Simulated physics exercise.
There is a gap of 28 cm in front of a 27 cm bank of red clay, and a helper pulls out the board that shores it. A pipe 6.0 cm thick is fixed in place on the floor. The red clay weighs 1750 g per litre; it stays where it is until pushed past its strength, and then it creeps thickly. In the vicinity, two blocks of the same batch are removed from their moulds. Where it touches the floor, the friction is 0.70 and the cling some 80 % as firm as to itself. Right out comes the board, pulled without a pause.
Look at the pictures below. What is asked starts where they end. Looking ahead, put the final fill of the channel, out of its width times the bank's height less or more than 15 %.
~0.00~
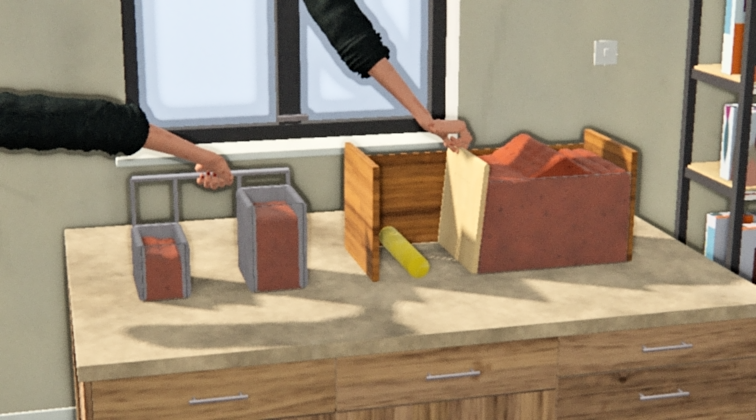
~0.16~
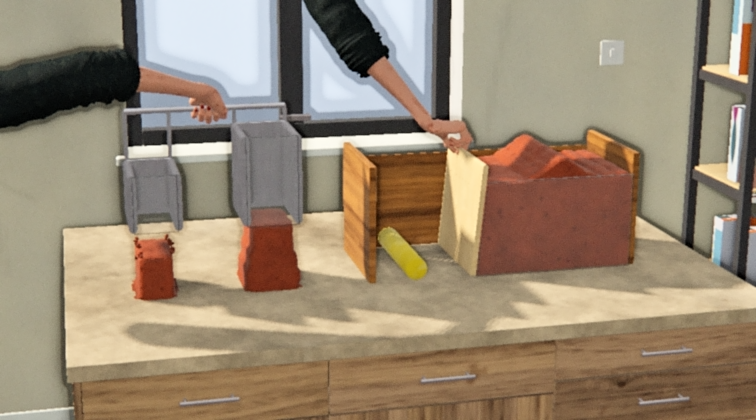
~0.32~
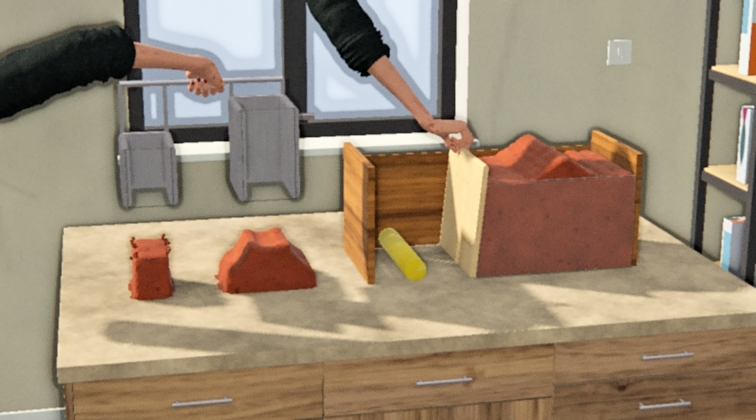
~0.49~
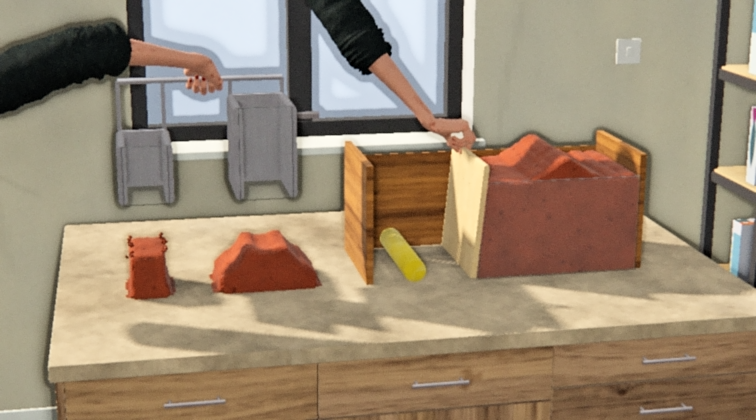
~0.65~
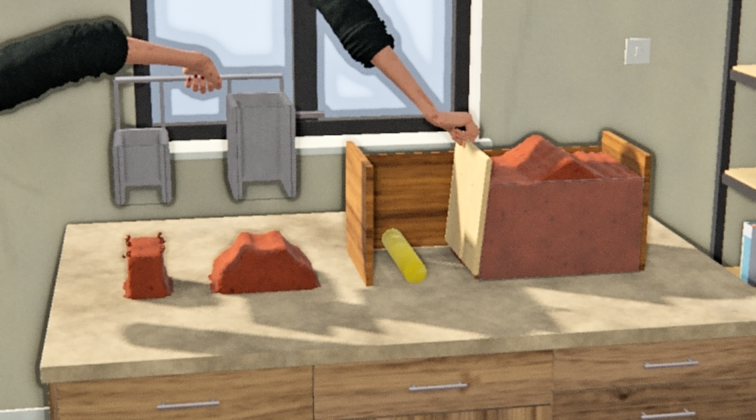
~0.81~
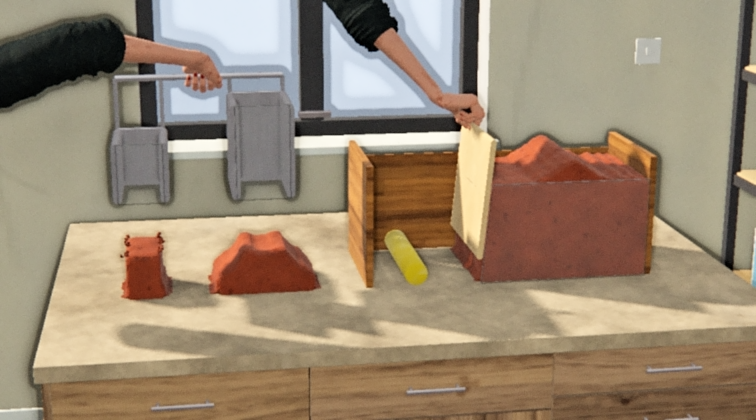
The final fill of the channel, out of its width times the bank's height is more than 15 %.
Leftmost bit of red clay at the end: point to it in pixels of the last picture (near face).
Roughly at (426, 257).
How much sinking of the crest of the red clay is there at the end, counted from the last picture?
Around 5.0 centimetres, give or take.
By 1.08 s, the fallen stuff reaches 8 % of the way across, with nothing on top of the pipe; the channel is 3 % full.
By 1.41 s, the fallen stuff reaches 48 % of the way across, with nothing on top of the pipe; the channel is 20 % full.
By 1.73 s, the fallen stuff reaches 51 % of the way across, with nothing on top of the pipe; the channel is 25 % full.
By 2.06 s, the fallen stuff reaches 52 % of the way across, with nothing on top of the pipe; the channel is 25 % full.
By 2.10 s, at the end, the fallen stuff reaches 52 % of the way across, with nothing on top of the pipe; the channel is 25 % full.
